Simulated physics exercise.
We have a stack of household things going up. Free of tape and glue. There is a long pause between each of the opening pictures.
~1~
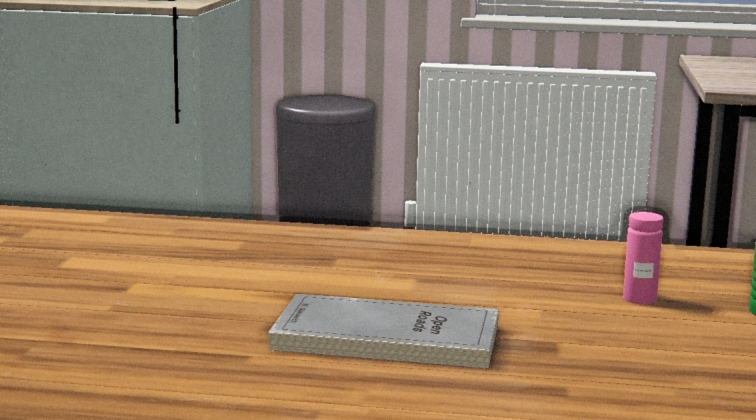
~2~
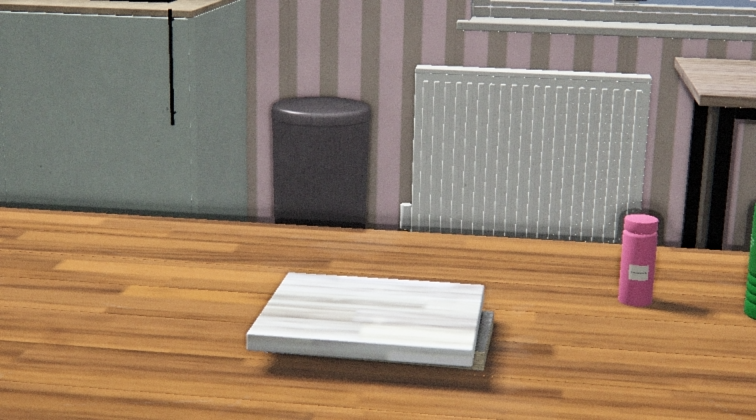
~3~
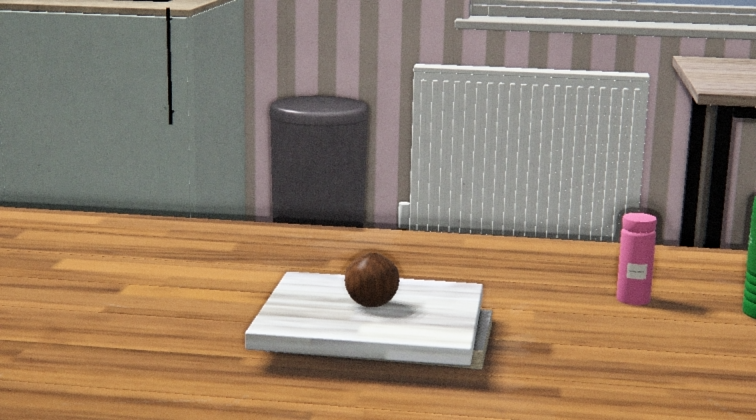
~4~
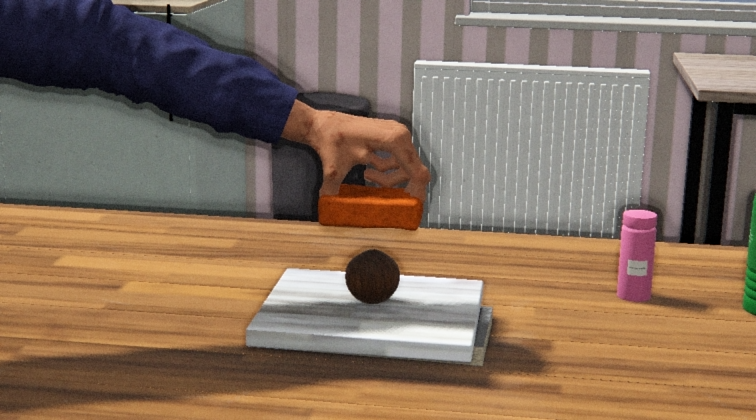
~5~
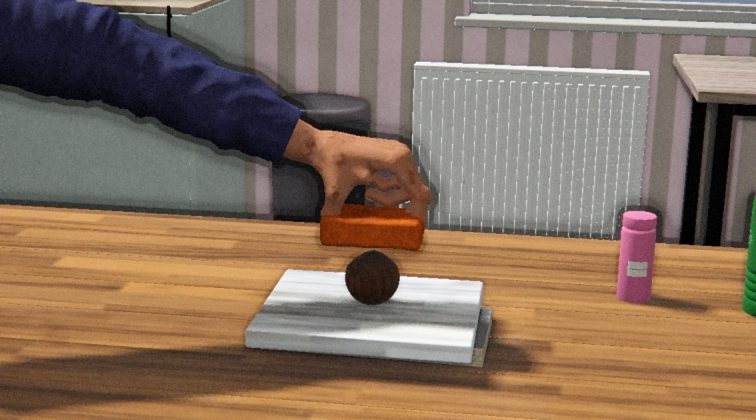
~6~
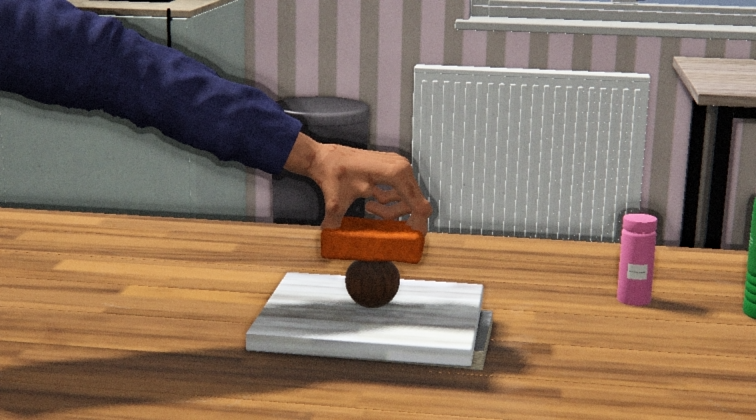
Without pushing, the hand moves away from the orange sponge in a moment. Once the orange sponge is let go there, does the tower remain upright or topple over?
It topples over.
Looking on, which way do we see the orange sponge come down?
It ends up further right.
Then, 1.20 s after the last picture, orange sponge tipped 11° from how it was near (380, 242).
Then, 1.90 s after the last picture, orange sponge tipped 50° from how it was near (414, 267).
At rest, tipped over in the pile, orange sponge; the other 5 in place. Seen from the same camera at the end, orange sponge near (412, 267). The pile loses its balance.
